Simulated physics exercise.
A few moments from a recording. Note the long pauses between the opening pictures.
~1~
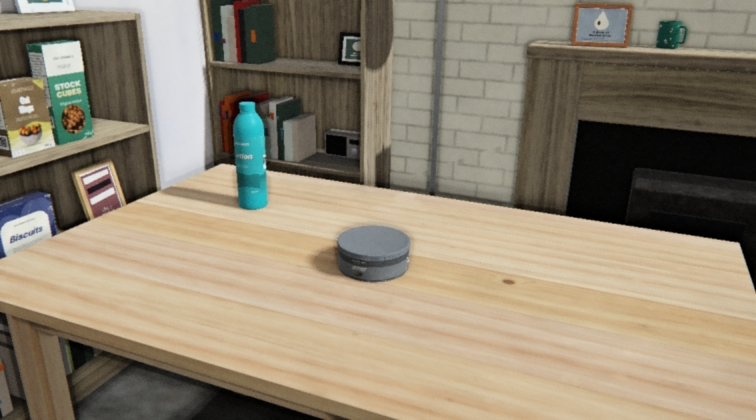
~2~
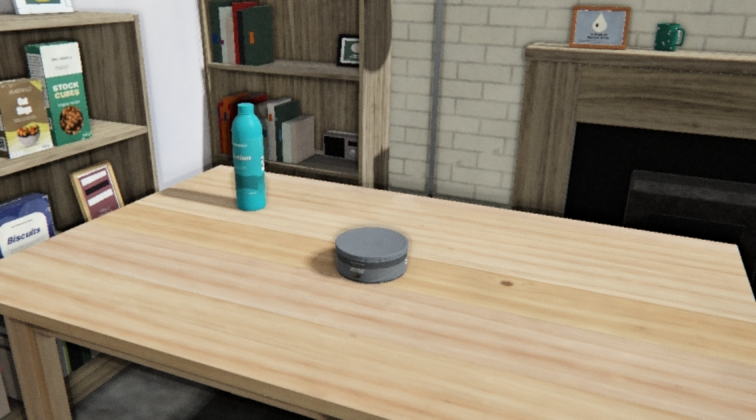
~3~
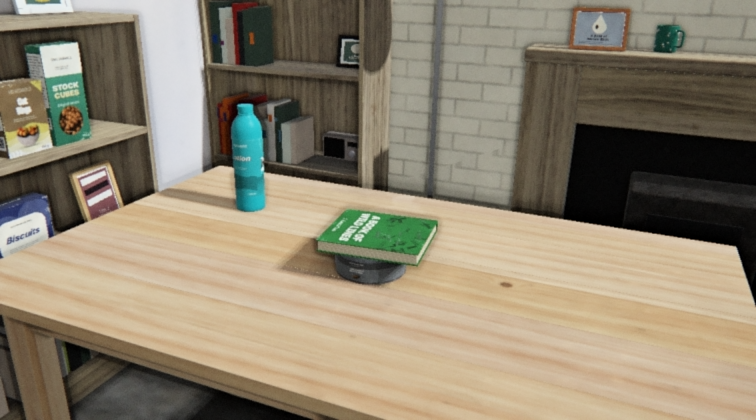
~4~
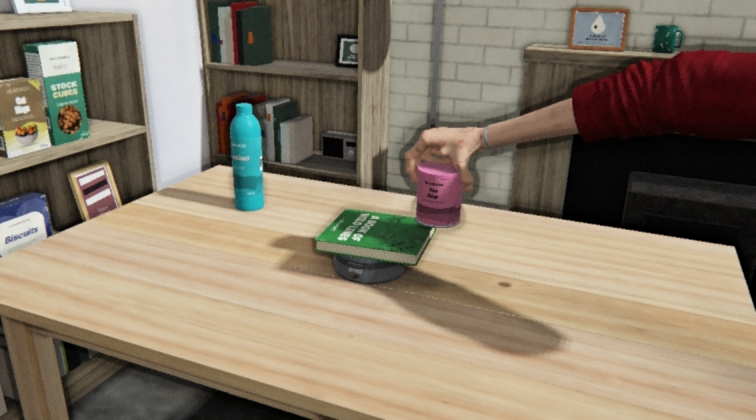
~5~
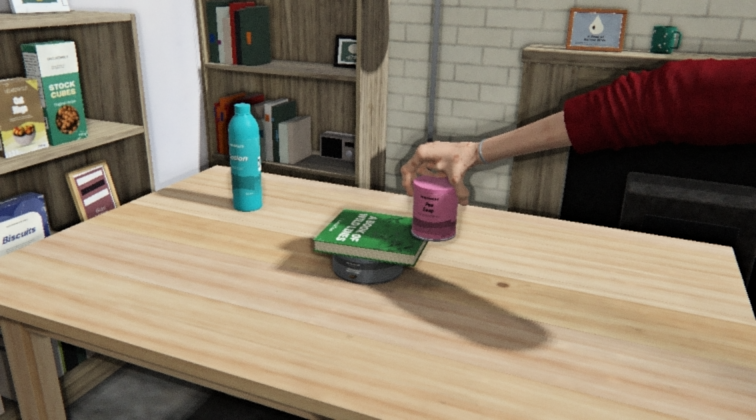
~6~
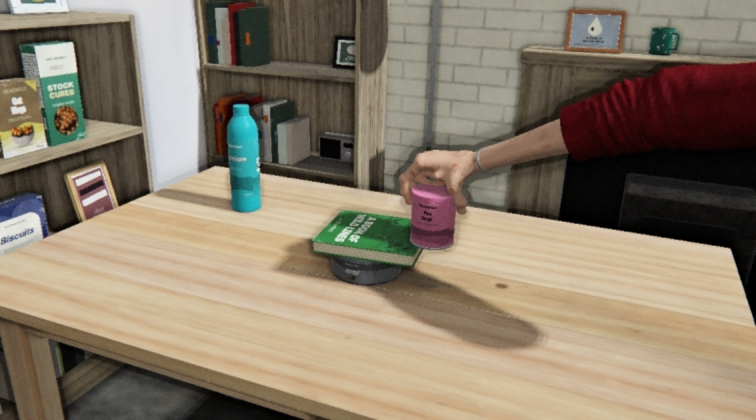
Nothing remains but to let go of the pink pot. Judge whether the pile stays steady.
Most likely the pile cannot bear the load.
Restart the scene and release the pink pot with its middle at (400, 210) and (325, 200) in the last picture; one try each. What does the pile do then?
Well, the first time it stays steady, and the second time it falls over.
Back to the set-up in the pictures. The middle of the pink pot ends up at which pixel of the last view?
End position: Approximately (485, 270).
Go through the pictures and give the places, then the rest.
In the first frame, the last thing is not in view yet; grey tub (374, 253).
In the second frame, the last thing is not in view yet; turquoise bottle (249, 157).
In the third frame, the last thing is not in view yet; green book (379, 235).
The fourth frame shows on its way; pink pot (440, 194).
The fifth frame shows on its way; pink pot (435, 208); turquoise bottle (245, 158).
The sixth frame shows in place under the hand; pink pot (433, 216); green book (375, 236).
Then, 0.30 s later than the last frame, pink pot now fallen.
Then, 0.40 s later than the last frame, things are still on the move.
Then, 1.60 s later than the last frame, nothing new.
When it is over, fallen, pink pot; the other 3 as before. End places, in pixels of the last picture, pink pot near (485, 270). The pile loses its balance.
